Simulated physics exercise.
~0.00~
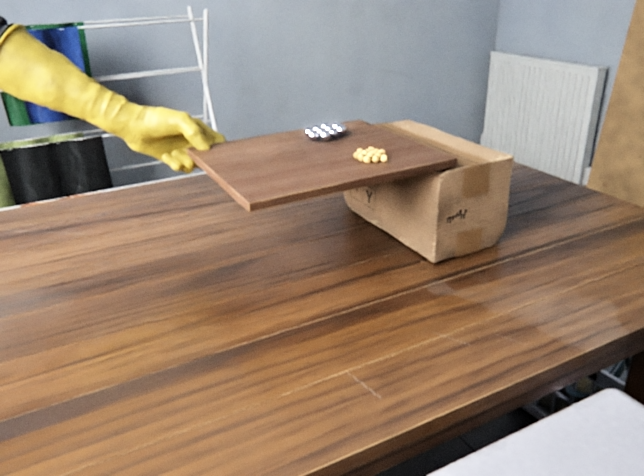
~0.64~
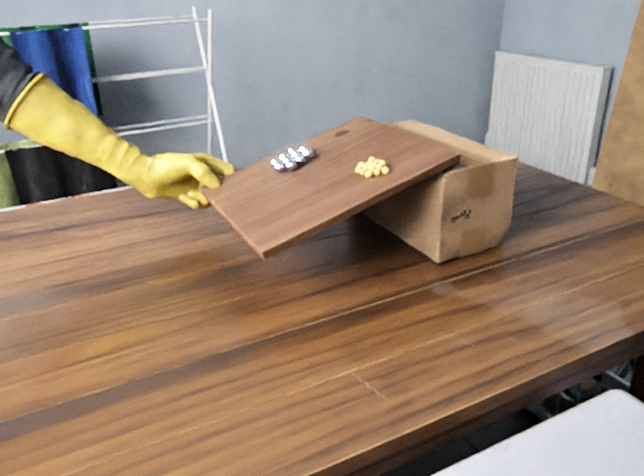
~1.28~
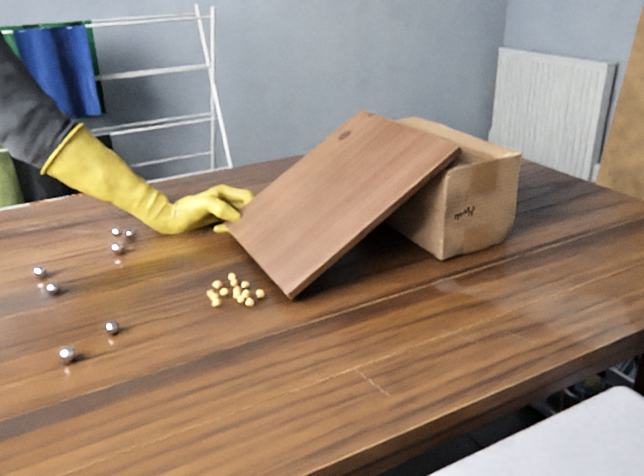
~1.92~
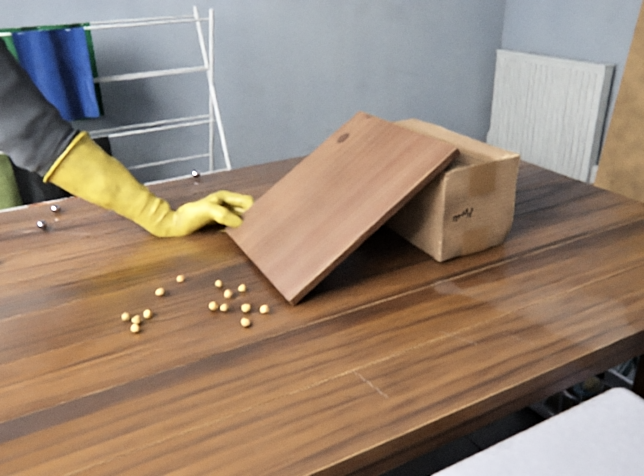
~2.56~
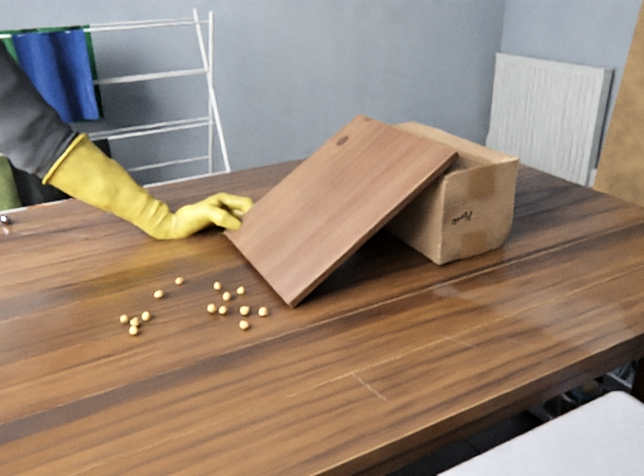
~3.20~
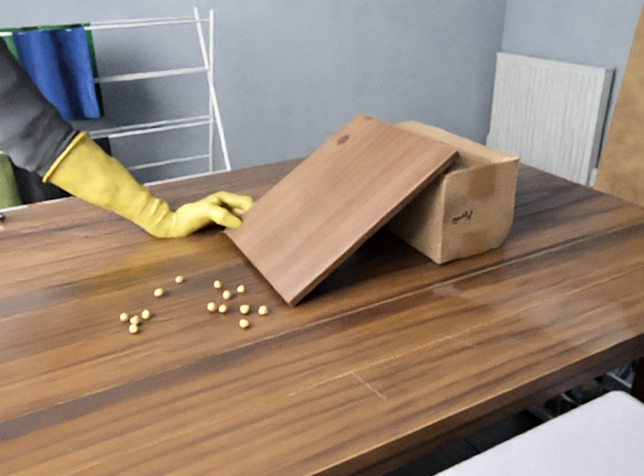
A yellow-gloved hand at the left holds up one end of a brown wooden board, its other end propped on a cardboard box, on a dark wood-grain table seen from slightly above in a grey-walled room. Shiny silver balls and small yellow pieces sit in two clusters on the board. The hand lowers its end, and the silver cluster shifts down the slope first. As the board steepens, both groups spill onto the table, the silver balls scattering well ahead toward the left. The yellow pieces spread and stop near the board, while the silver balls roll out of sight.
